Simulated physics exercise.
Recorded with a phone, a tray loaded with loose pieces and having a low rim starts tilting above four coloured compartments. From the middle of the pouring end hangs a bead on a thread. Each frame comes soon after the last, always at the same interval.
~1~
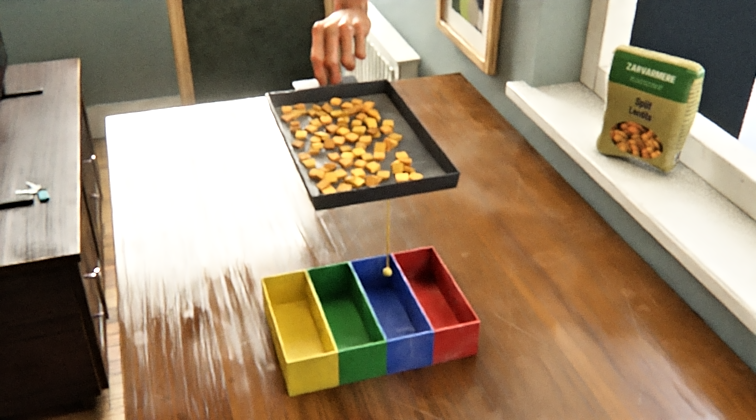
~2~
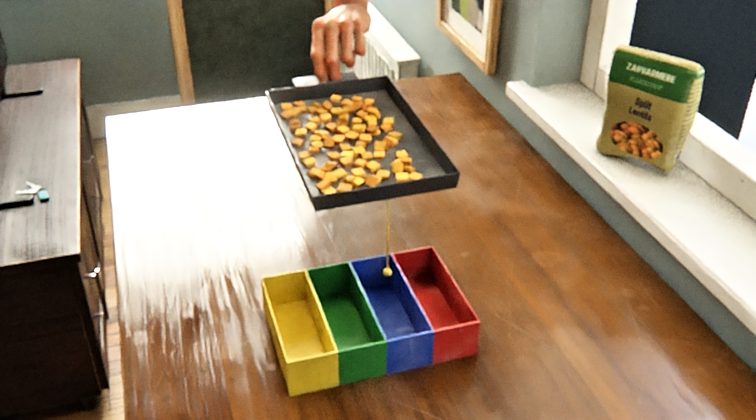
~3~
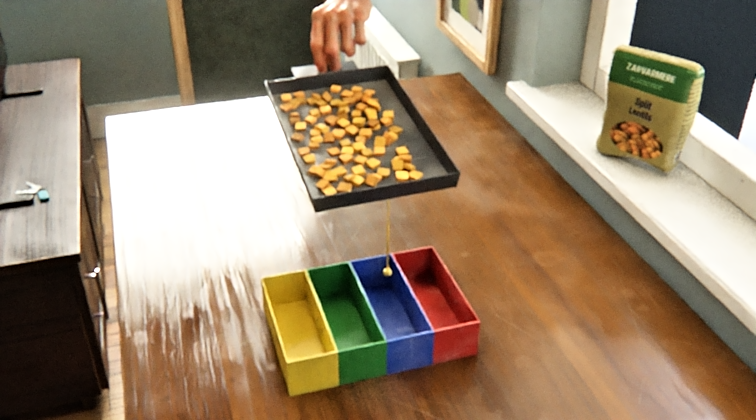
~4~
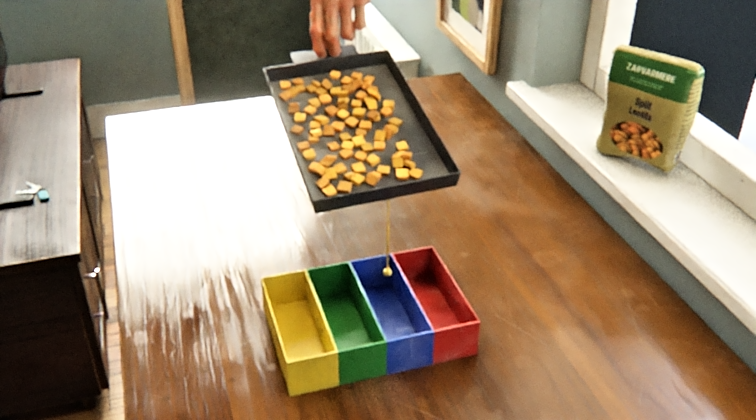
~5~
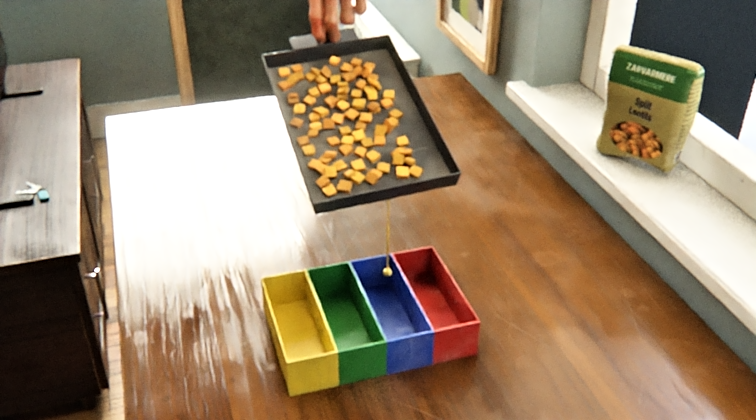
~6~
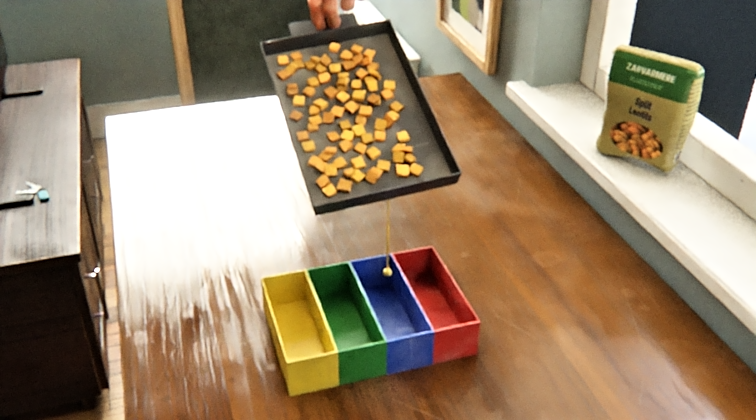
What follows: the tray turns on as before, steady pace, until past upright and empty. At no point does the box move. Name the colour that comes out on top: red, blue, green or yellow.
Green comes out on top.
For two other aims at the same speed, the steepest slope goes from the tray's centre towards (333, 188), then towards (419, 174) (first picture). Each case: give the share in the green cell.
Shares: About 70 in a hundred, then about 0 in a hundred.
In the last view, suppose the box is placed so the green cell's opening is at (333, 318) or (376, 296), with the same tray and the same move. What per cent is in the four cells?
First try: Around 100 percent; second try: Around 90 percent.
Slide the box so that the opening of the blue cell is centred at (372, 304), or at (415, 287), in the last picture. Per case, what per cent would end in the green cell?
That makes 40 per cent, followed by 30 per cent.
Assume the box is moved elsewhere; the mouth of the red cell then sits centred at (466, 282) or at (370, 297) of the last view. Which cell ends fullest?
The first time it is the cell in yellow; the second time it is the blue cell.
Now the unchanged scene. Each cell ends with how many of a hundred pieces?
I'd put the yellow cell near 20, the green cell near 50, the blue cell near 20, and the red cell near 10.
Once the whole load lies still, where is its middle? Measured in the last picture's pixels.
I'd say the middle ends up at about (362, 353).
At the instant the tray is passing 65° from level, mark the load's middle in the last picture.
I'd mark it close to (356, 160).
Shortly afterwards, tray tipped steeply; the whole lot on the tray.
Next, tray tipped past a quarter turn; near two thirds on the tray; a little in the yellow cell; a little in the green cell; a little in the blue cell; a little falling or outside the box.
Some moments later, tray tipped past a quarter turn; near half in the green cell; near a quarter in the blue cell; near a quarter in the yellow cell; a little in the red cell; a little falling or outside the box.
In the end, tray tipped past a quarter turn; near half in the green cell; near a quarter in the blue cell; near a quarter in the yellow cell; a little in the red cell; a little outside the box.
